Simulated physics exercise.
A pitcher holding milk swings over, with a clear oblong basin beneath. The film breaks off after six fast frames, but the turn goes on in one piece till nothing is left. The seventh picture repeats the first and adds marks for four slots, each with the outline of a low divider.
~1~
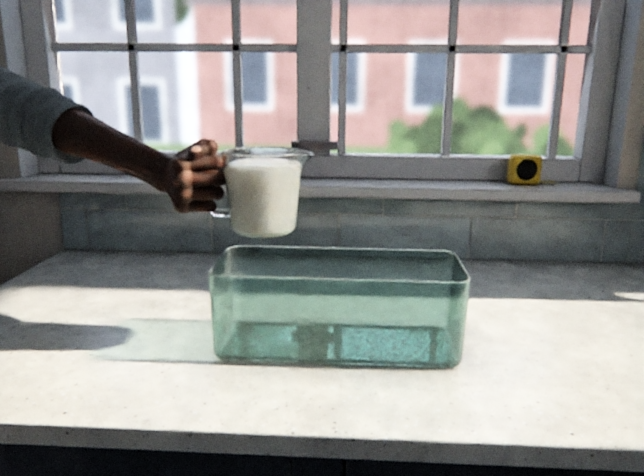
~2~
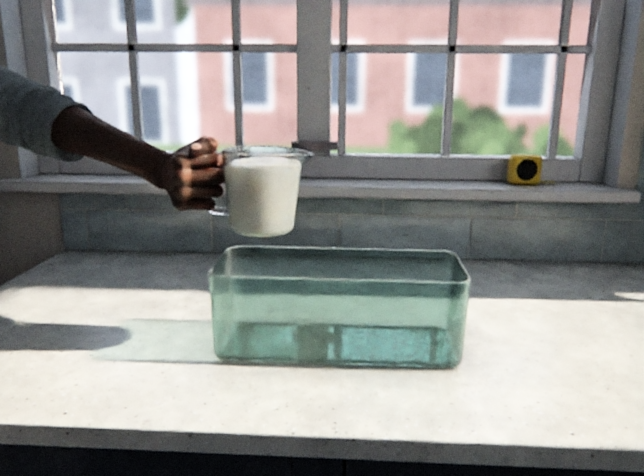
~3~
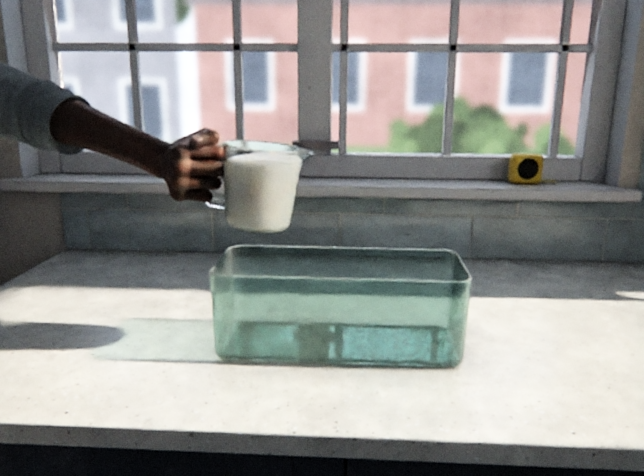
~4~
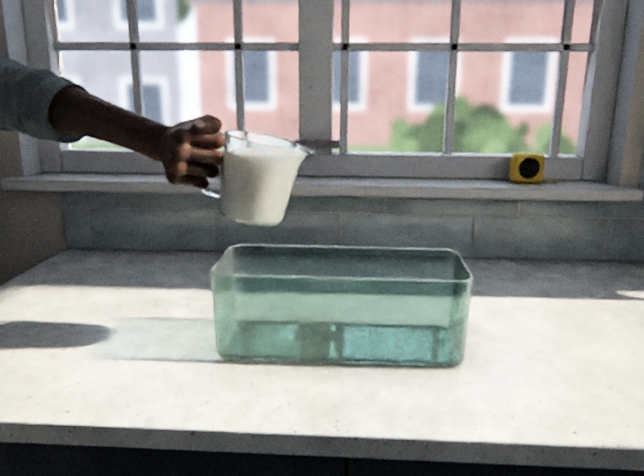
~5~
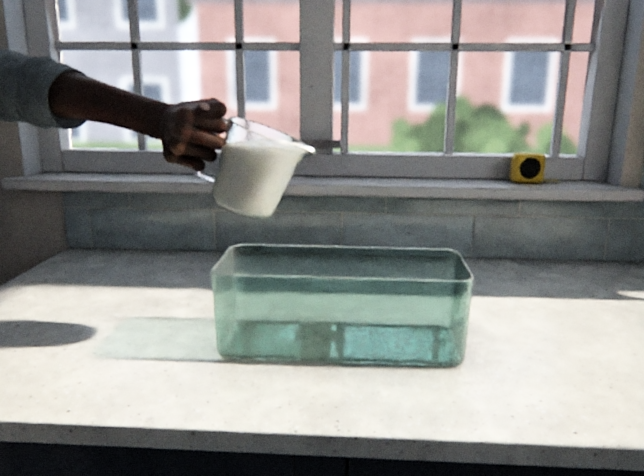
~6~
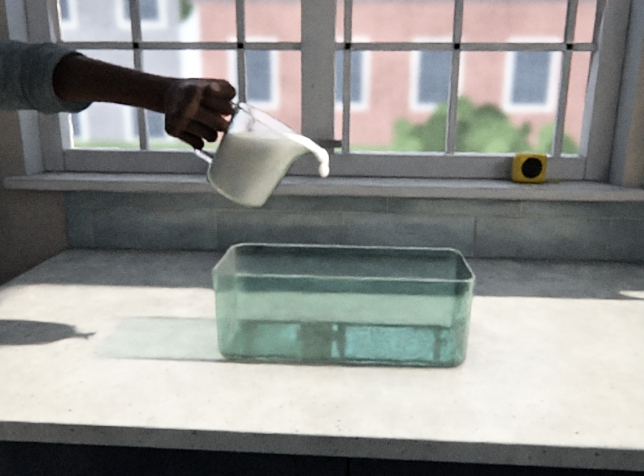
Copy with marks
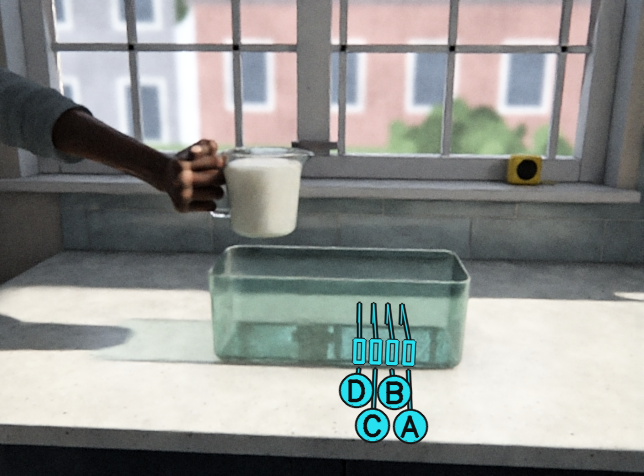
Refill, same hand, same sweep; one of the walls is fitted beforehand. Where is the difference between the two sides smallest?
B.
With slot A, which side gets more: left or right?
More ends on the left.
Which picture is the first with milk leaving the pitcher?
Picture 6.
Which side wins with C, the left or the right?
More ends on the right.
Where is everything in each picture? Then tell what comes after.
Upright, lip at (313, 154); basin from (215, 356) to (461, 365); nothing has left yet.
Upright, lip at (313, 154); nothing has left yet.
Tipped about 5°, lip at (313, 154); nothing has left yet.
Tipped about 12°, lip at (314, 153); nothing has left yet.
Tipped about 20°, lip at (315, 152); nothing has left yet.
Tipped about 31°, lip at (316, 152); milk is over the lip, down to (323, 174).
On the marked copy, A at (408, 370); B at (391, 369); C at (375, 369); D at (358, 368).
If A is chosen, about 85 % ends left of the wall and 13 % right of it.
If B is chosen, about 53 % ends left of the wall and 45 % right of it.
If C is chosen, about 18 % ends left of the wall and 80 % right of it.
If D is chosen, about 9 % ends left of the wall and 90 % right of it.
